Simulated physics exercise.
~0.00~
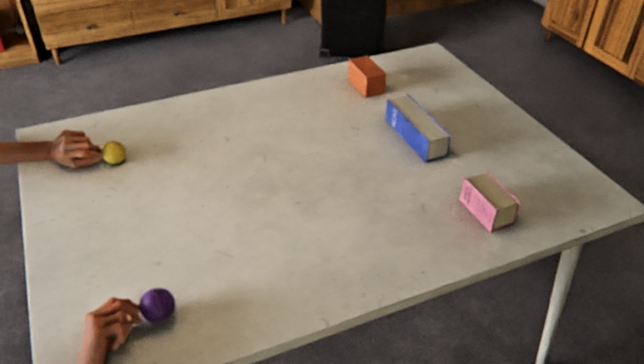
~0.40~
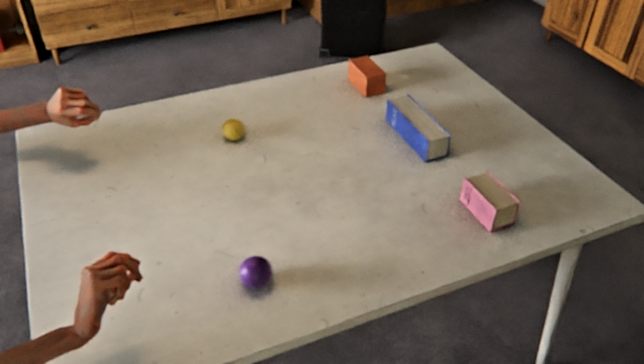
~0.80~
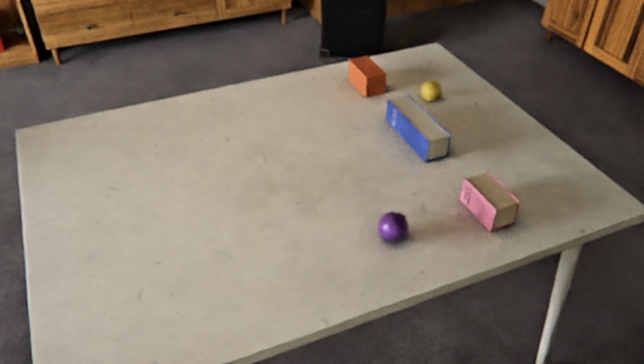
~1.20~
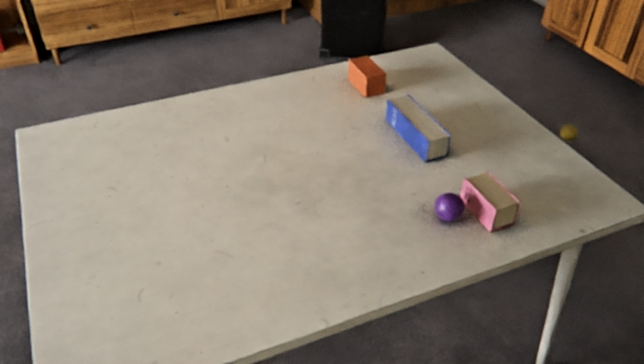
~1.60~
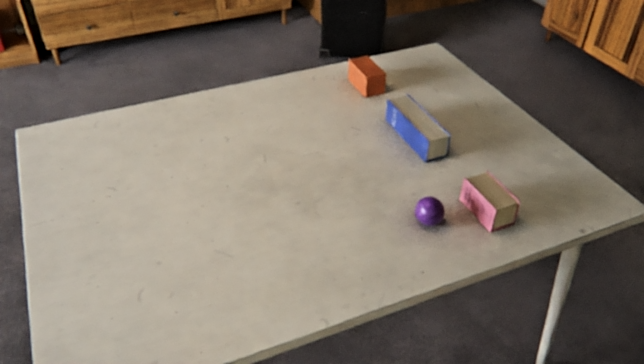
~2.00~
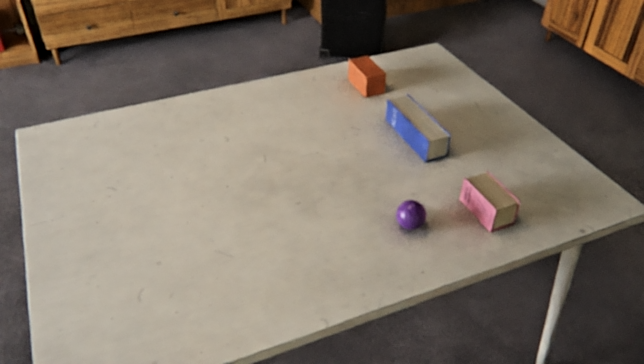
Two hands roll a lemon between blocks and a purple onion that bounces back.
